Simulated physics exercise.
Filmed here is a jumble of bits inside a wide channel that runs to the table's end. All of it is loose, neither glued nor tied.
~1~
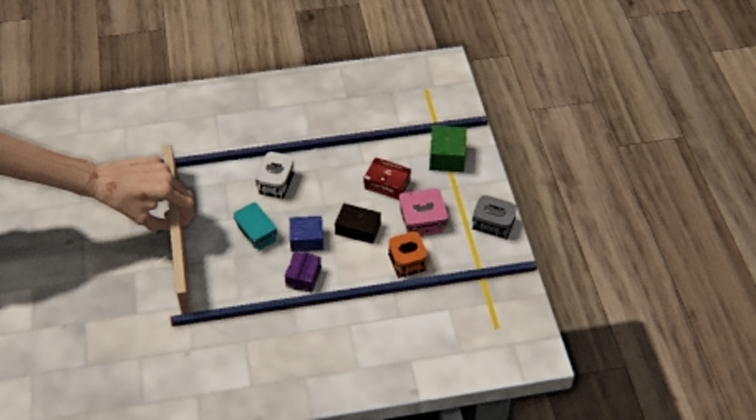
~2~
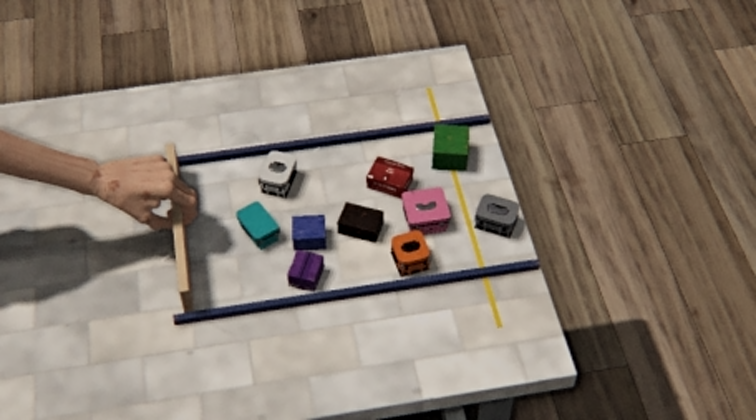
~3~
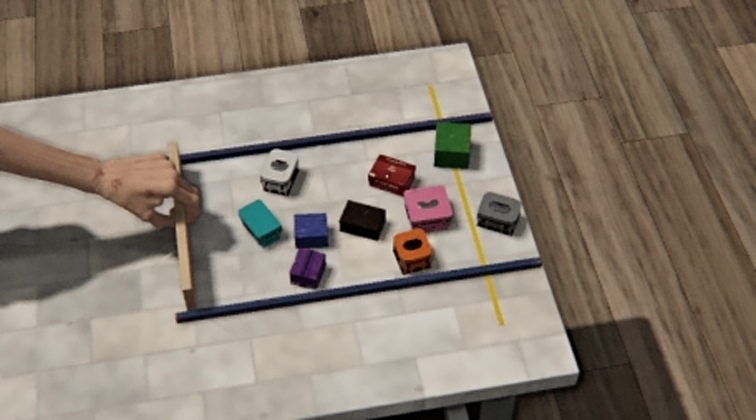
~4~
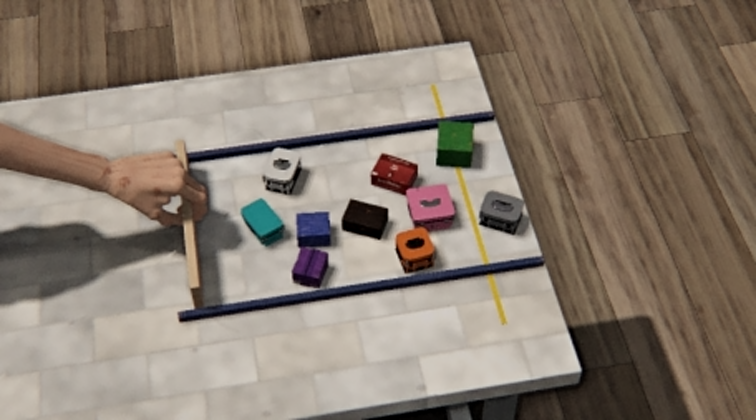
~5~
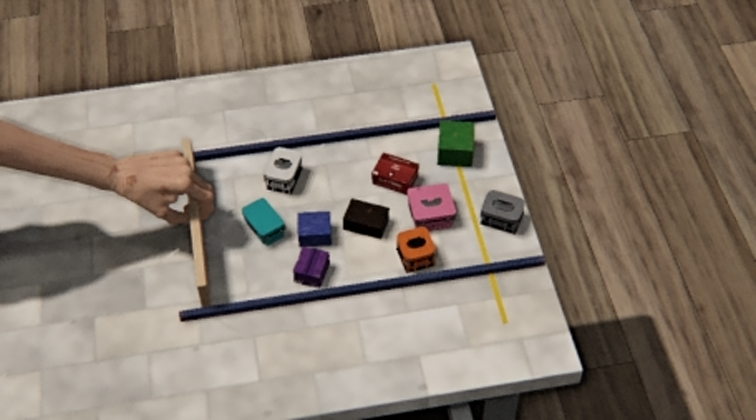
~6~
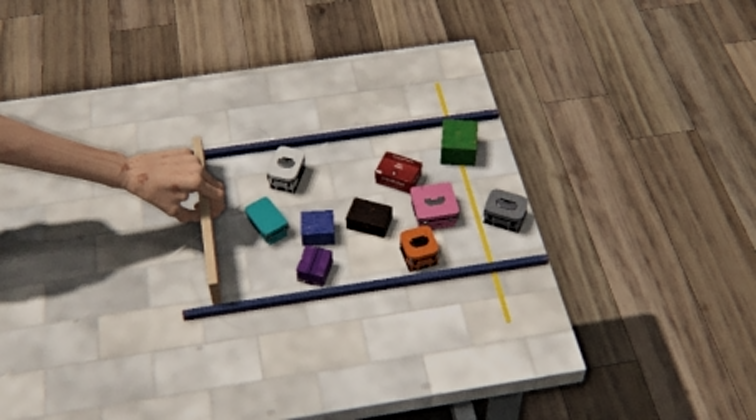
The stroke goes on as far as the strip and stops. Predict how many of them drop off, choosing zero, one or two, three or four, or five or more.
Count off: Three, maybe four.
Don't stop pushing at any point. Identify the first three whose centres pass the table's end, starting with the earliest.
The grey case goes first, followed by the pink case and then the black block.
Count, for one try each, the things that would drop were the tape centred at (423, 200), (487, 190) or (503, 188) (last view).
Counts per try: 2; 7; 7.
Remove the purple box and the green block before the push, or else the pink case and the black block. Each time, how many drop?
Counts - first: 3; second: 1.
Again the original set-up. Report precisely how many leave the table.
Count = 3.
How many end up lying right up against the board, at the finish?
It touches 3.
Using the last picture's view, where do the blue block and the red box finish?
First at (517, 199); second at (504, 167).
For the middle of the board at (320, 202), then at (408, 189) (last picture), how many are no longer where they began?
So 6, and at the other place 9.
Soon after, none off yet; grey case at rest near (506, 211); green block at rest near (459, 143); pink case at rest near (434, 207).
After that, none off yet; grey case displaced about its own width near (536, 211); green block at rest near (459, 143); pink case displaced well along near (508, 182).
In the end, the number that fall off is three or four; gone, black block, pink case and grey case.
